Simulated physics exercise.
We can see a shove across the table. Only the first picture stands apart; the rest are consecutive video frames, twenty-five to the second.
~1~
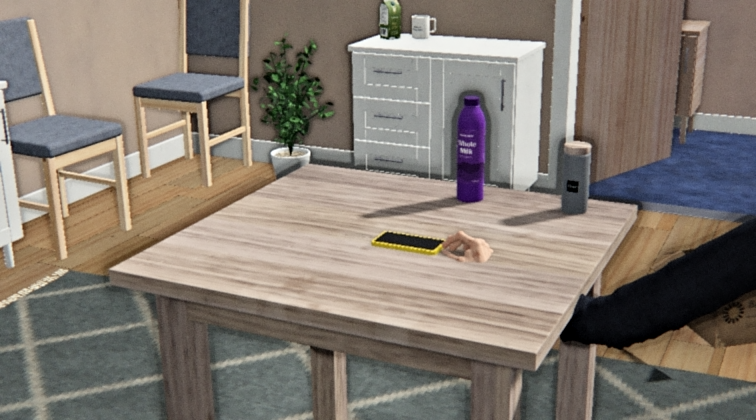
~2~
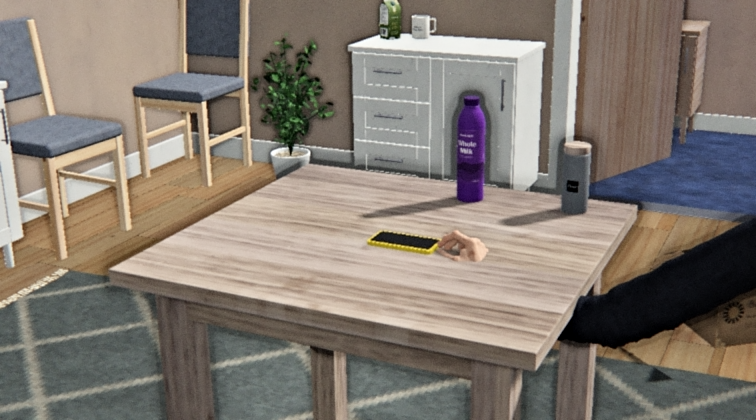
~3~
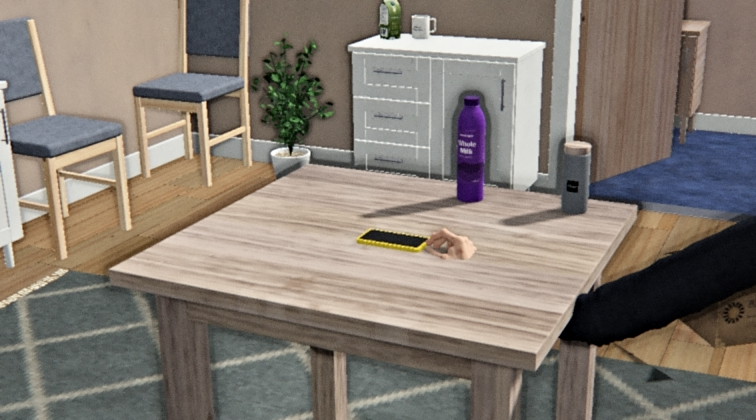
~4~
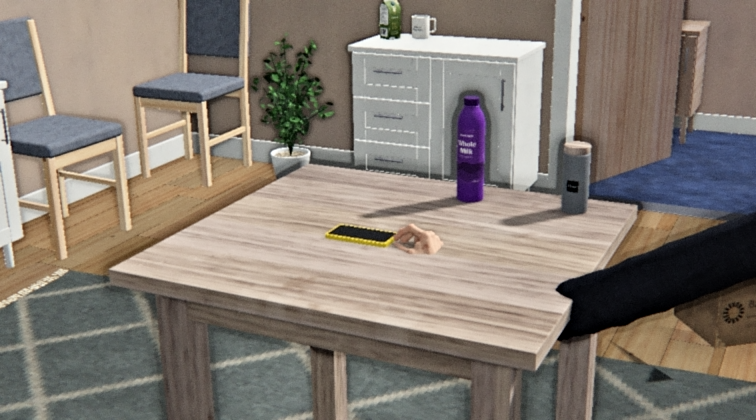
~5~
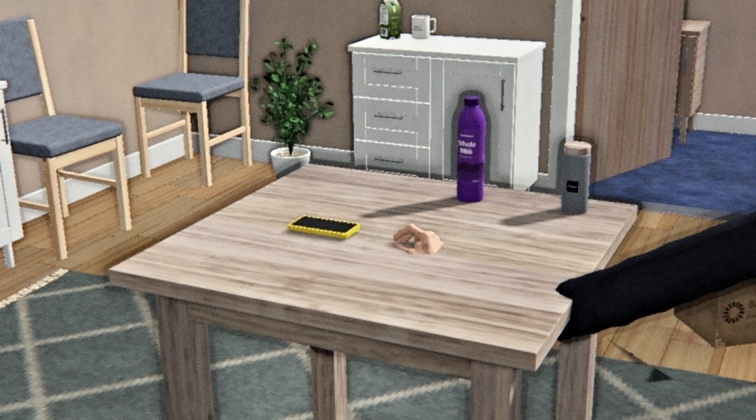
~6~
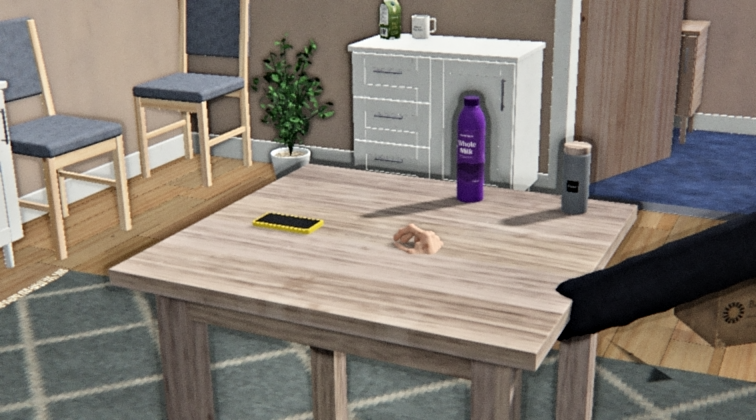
The clip opens on a wooden table holding a purple bottle, a grey bottle and a yellow-edged phone, with a hand at the phone's right side. The hand pushes the phone leftward across the tabletop, then stays back while the phone slides farther left on its own, away from the fingers.
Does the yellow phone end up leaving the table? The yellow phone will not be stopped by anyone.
Past the brink.
Then, 0.10 s after the last picture, yellow phone slid well along near (214, 212).
Then, 0.30 s after the last picture, yellow phone now off the table.
Then, 0.50 s after the last picture, things are still on the move.
At rest, off the table, yellow phone.
